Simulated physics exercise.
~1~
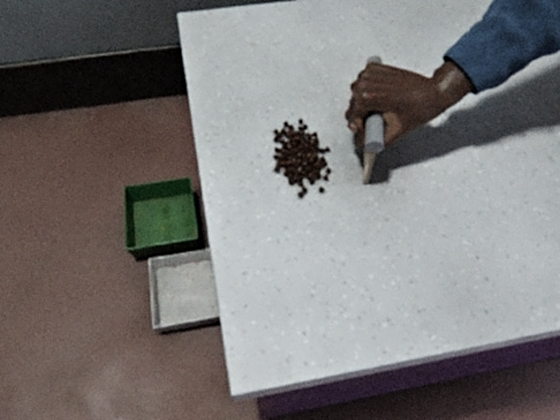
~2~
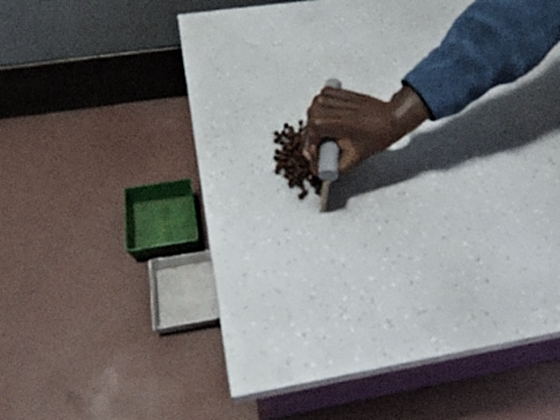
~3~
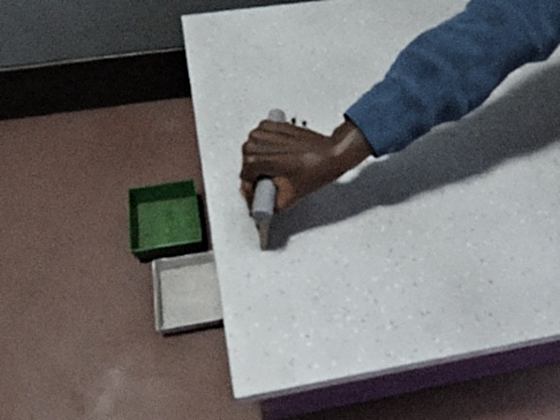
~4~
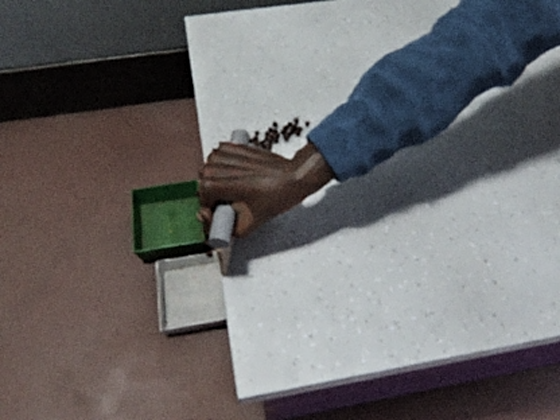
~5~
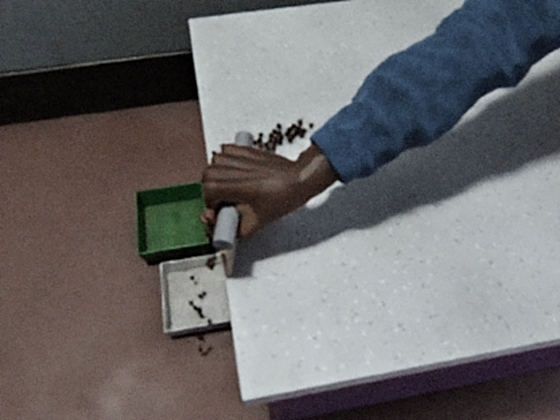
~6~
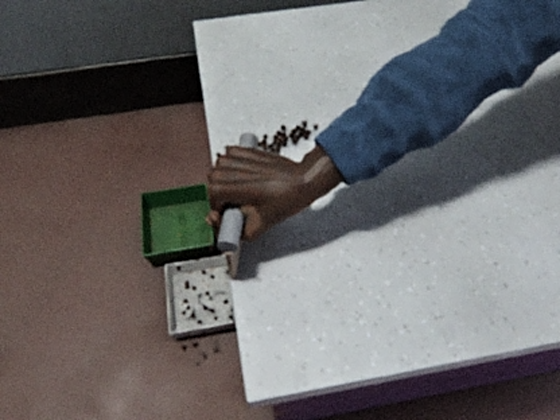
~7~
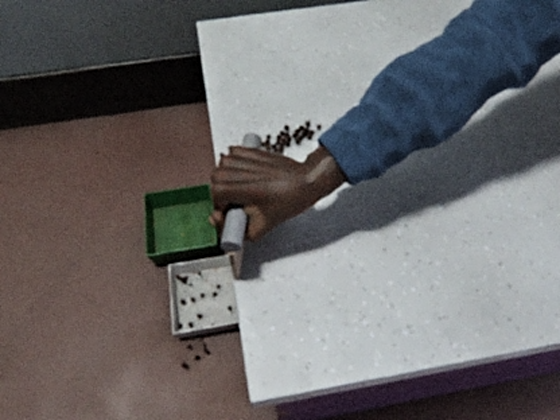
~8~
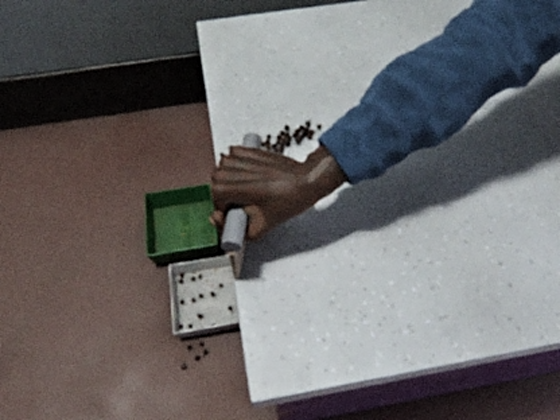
A hand in a blue sleeve dragged a grey scraper left and down across a white table through a pile of coffee beans, stopping at the edge; some dropped into the white tin and a few onto the floor, while many stayed on top.
